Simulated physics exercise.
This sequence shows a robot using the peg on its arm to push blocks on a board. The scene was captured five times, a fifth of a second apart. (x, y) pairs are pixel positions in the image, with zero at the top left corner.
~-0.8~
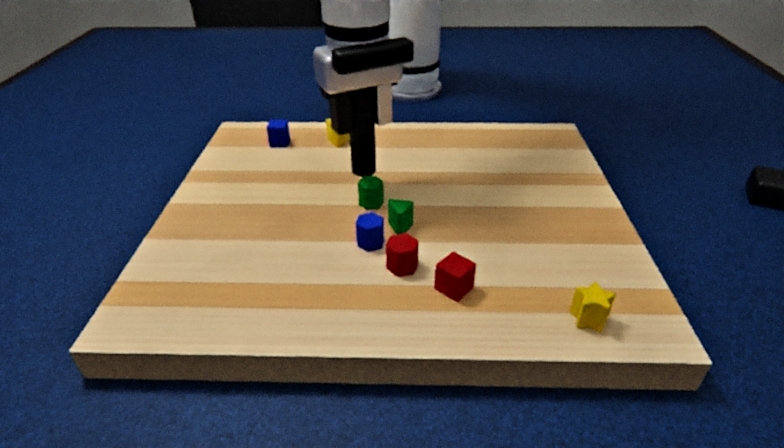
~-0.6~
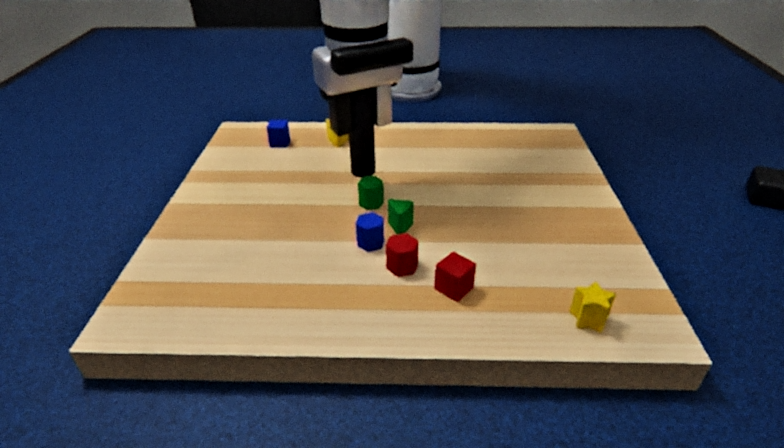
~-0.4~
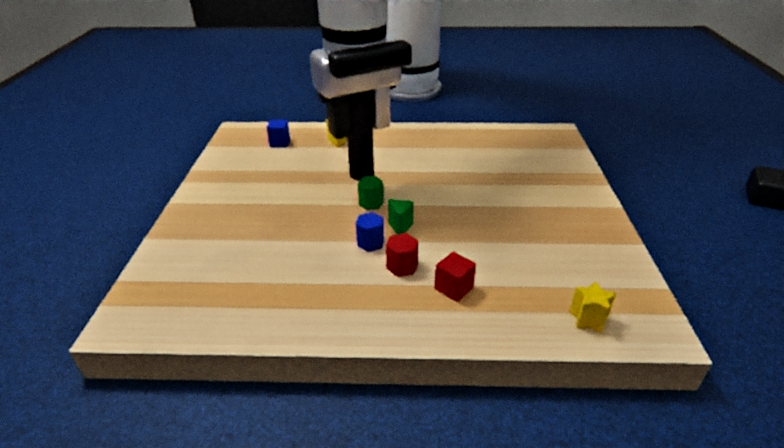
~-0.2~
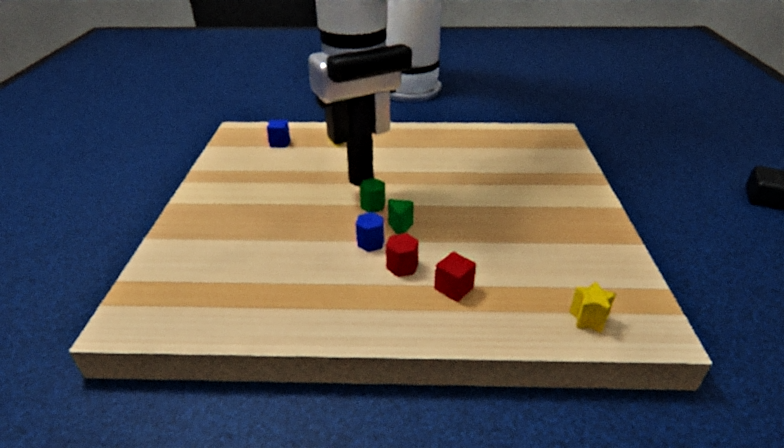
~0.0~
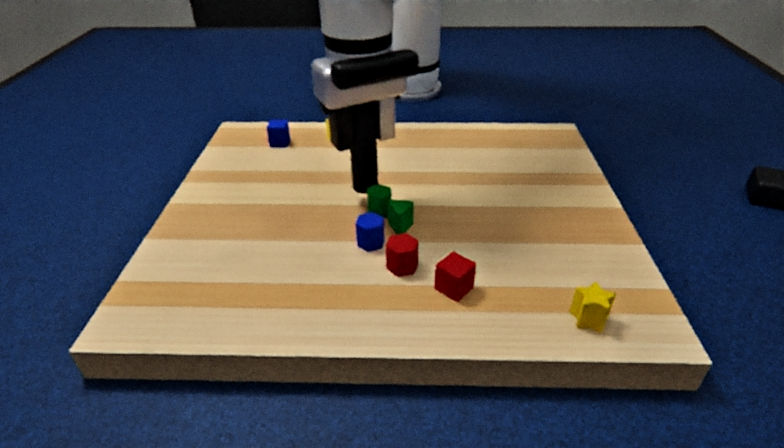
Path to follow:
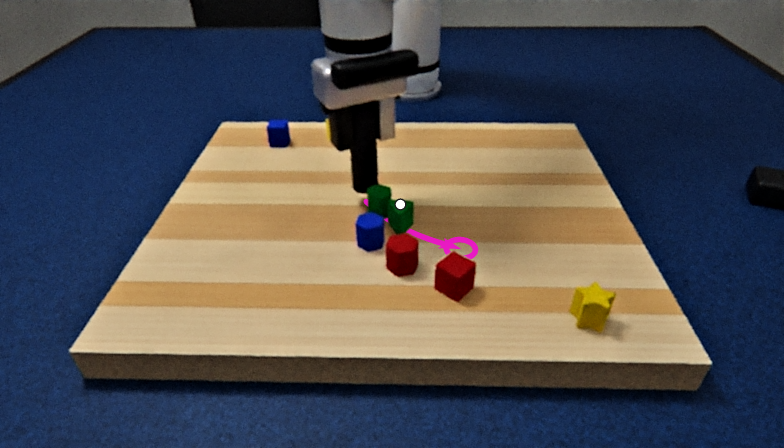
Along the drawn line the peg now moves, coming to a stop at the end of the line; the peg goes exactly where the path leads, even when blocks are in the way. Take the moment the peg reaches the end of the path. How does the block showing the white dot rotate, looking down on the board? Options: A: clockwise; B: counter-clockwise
B (counter-clockwise)
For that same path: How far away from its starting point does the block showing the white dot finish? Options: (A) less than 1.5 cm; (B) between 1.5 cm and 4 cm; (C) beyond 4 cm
C - beyond 4 cm.
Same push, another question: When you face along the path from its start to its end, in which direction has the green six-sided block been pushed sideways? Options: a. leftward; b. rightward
Correct choice: B.
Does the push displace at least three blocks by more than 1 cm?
No, that is not what happens.
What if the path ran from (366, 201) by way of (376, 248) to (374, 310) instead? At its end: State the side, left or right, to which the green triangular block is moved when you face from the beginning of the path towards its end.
It moves off to the left.
The line goes from (366, 201) through (389, 220) and (421, 236) to (461, 249); the dot is on the green triangular block.
The first path, step by step. One third of the way, peg at (389, 206); green six-sided block at (398, 212), turned 25° clockwise; green triangular block at (418, 218), turned 75° anticlockwise.
Two thirds of the way, peg at (422, 222); green six-sided block at (426, 230), turned 35° clockwise; green triangular block at (446, 237), turned 70° anticlockwise.
At the end, peg at (462, 234); blue six-sided block unmoved; green six-sided block at (437, 237), turned 55° clockwise; green triangular block at (458, 247), turned 55° anticlockwise; red four-sided block at (458, 267).
